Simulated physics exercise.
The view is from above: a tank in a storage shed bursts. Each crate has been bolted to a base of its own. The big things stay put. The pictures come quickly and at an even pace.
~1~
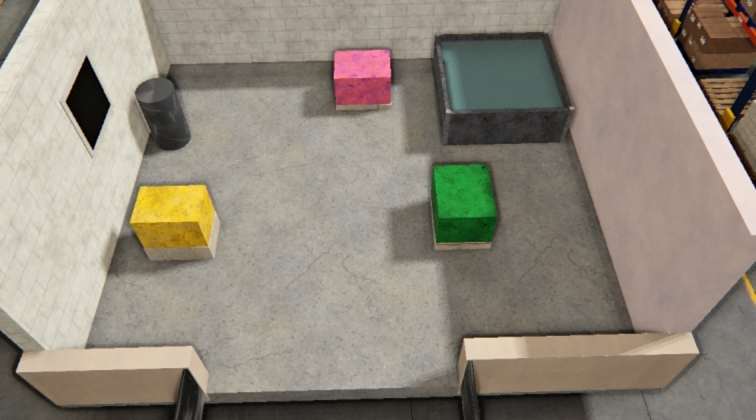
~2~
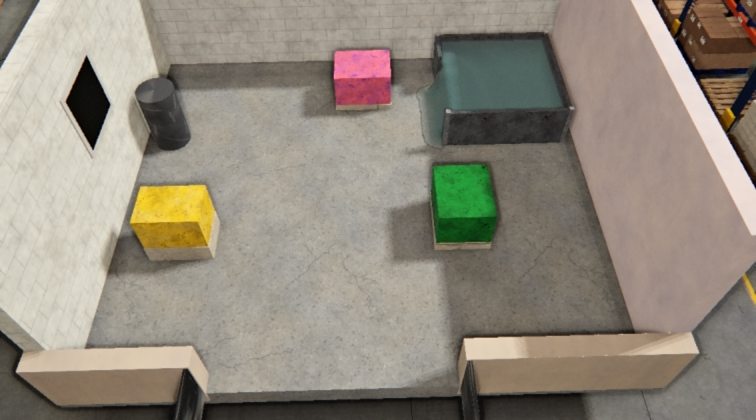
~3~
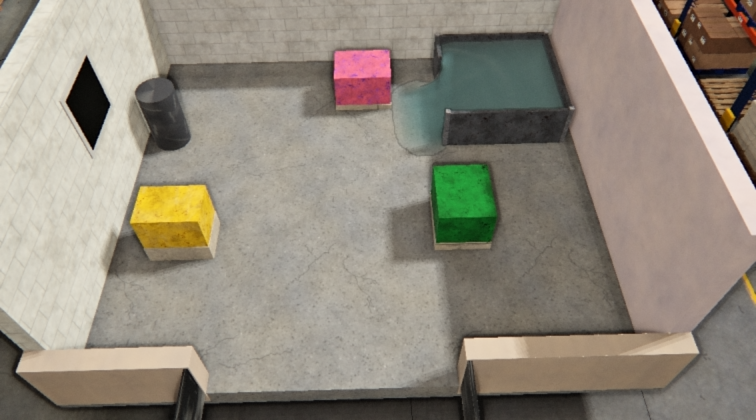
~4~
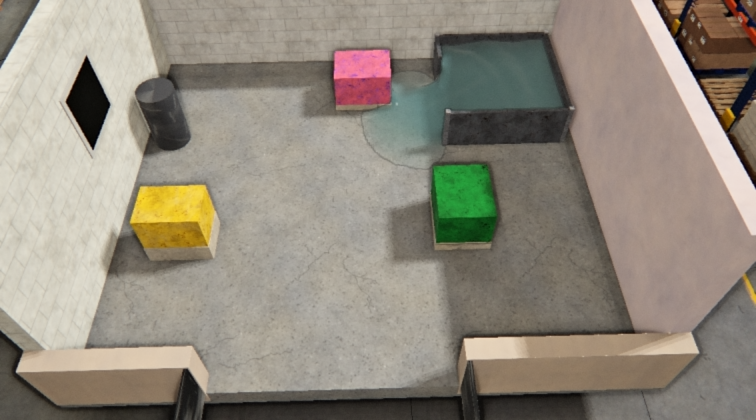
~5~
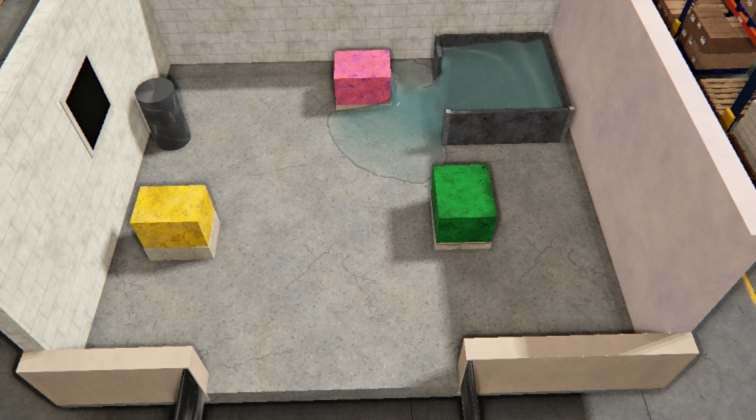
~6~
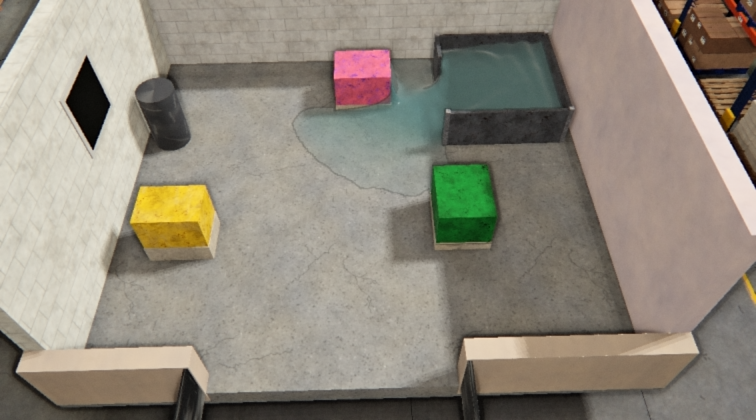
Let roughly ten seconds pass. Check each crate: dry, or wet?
Checked: Green crate dry, pink crate wet, yellow crate dry.
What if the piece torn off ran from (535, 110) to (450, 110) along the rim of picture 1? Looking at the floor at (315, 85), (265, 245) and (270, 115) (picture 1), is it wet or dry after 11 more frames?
Okay, the first is left untouched, the next is waterlogged, and the last is left untouched.
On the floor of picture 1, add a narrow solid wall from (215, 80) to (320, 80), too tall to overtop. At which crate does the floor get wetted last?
I'd go with the green crate.
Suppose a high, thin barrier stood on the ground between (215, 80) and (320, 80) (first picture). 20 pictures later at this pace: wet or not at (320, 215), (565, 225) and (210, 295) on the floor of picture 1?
First inundated, then unwetted, then inundated.
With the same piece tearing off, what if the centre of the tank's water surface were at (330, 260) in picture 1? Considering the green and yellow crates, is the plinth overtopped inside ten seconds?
I'd expect that the green crate stays clear while the yellow crate sees the flood.
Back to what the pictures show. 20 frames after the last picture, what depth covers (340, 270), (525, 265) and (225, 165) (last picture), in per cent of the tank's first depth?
Readings in sequence: 4, 0, 6 percent.
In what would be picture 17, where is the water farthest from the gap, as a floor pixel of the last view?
Approximate pixel: (119, 238).
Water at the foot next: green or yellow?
It is the one in green.
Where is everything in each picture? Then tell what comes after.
The first frame shows still water in the water tank at (499, 74).
In the second frame, the front is at (436, 145), out from the gap at (444, 104).
In the third frame, the front is at (401, 89), out from the gap at (443, 107).
In the fourth frame, water pours out at (443, 107) and has run to (374, 143).
In the fifth frame, the front is at (333, 120), out from the gap at (443, 107).
In the sixth frame, water pours out at (443, 107) and has run to (299, 124).
A moment on, water covers 30 % of the floor; the green crate water round its plinth, the pink crate water round its plinth, the yellow crate not reached.
Next, water covers 50 % of the floor; the green crate water round its plinth, the pink crate water round its plinth, the yellow crate water round its plinth.
Then, water covers 65 % of the floor; the green crate water round its plinth, the pink crate water round its plinth, the yellow crate water round its plinth.
Later, water covers 70 % of the floor; the green crate water round its plinth, the pink crate water round its plinth, the yellow crate water round its plinth.
In the end, water covers 85 % of the floor; the green crate stayed above the water, the pink crate was topped, the yellow crate stayed above the water.
